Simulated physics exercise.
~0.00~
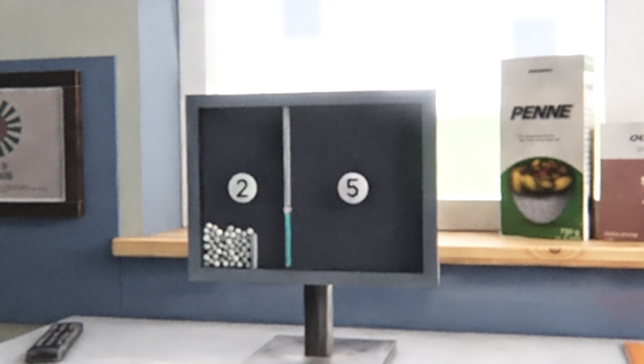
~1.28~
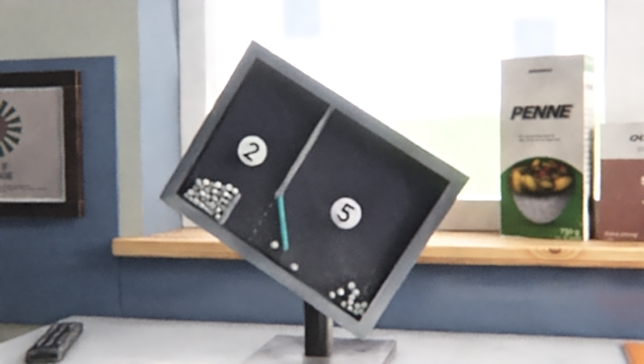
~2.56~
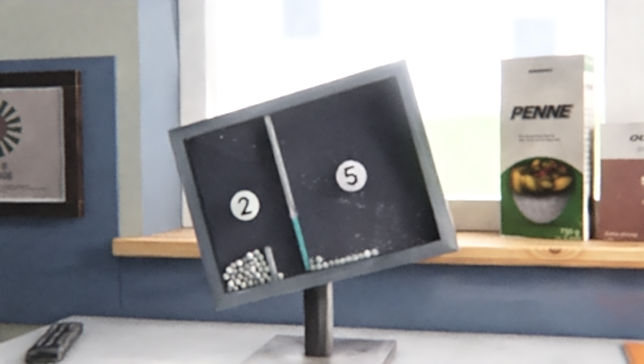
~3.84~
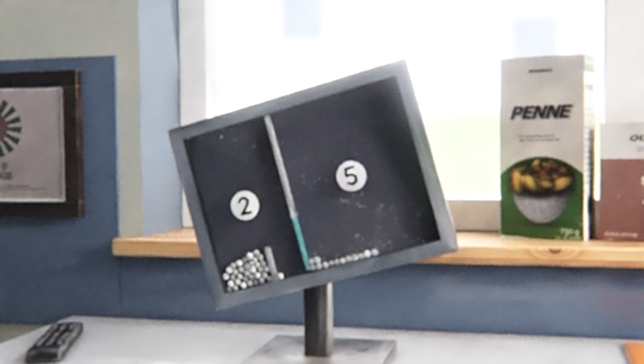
At first, a dark, grey-framed box stands level on its post by a window, with small white beads heaped in the lower left corner of its left side, beside a divider with a turquoise flap. The box turns steeply clockwise, the flap hangs open, and some beads slip beneath it into the right side and gather in the low corner. Then the box swings back past level to a slight anticlockwise tilt, and the flap shuts. It ends at rest, with most beads piled on the left and a smaller share strung along the floor of the right side.
